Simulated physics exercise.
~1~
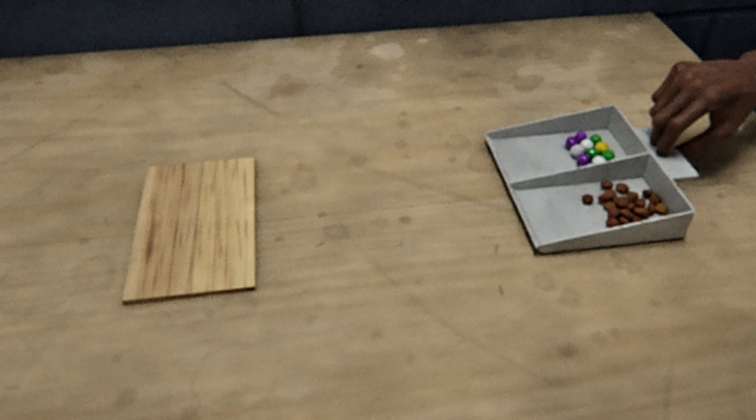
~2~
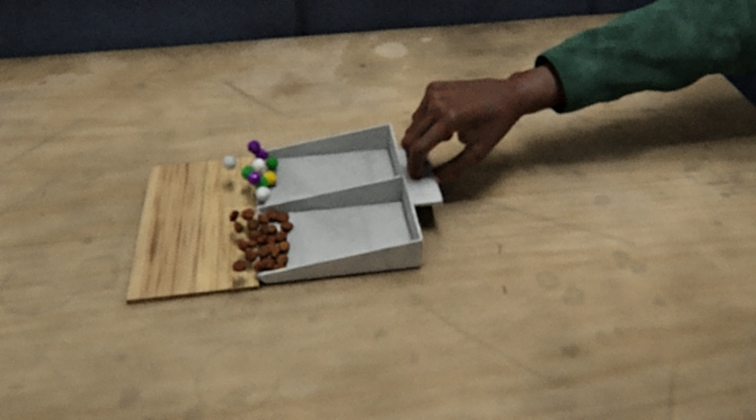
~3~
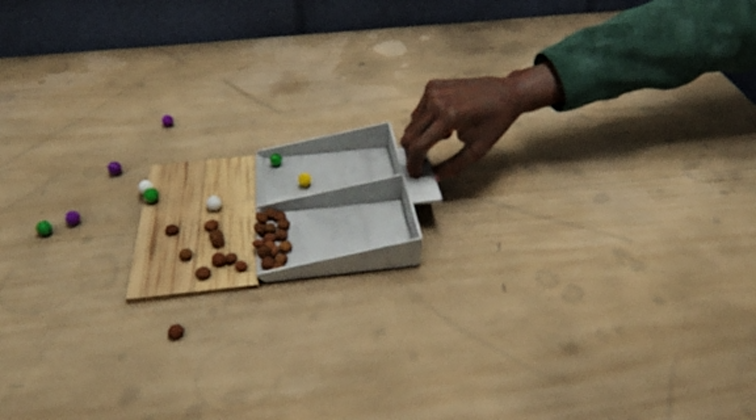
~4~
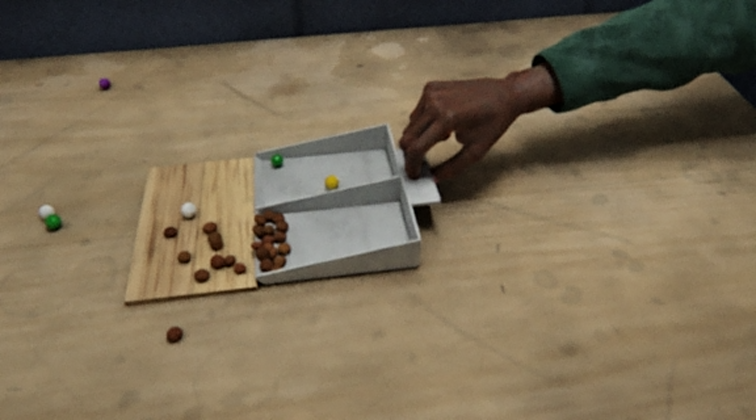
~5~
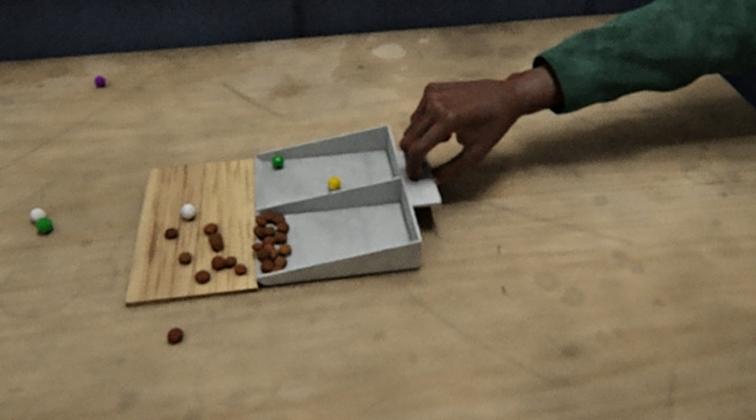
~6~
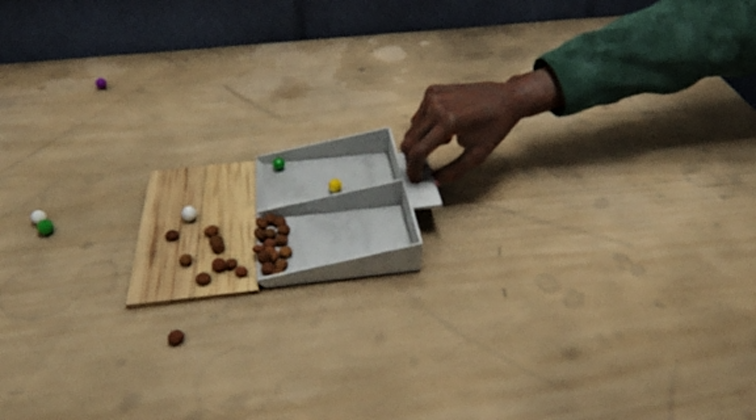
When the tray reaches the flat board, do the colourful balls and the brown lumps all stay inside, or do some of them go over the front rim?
Some of both go over the front rim. Most of the colourful balls leave the tray, while a good part of the brown lumps stay bunched just inside the front.
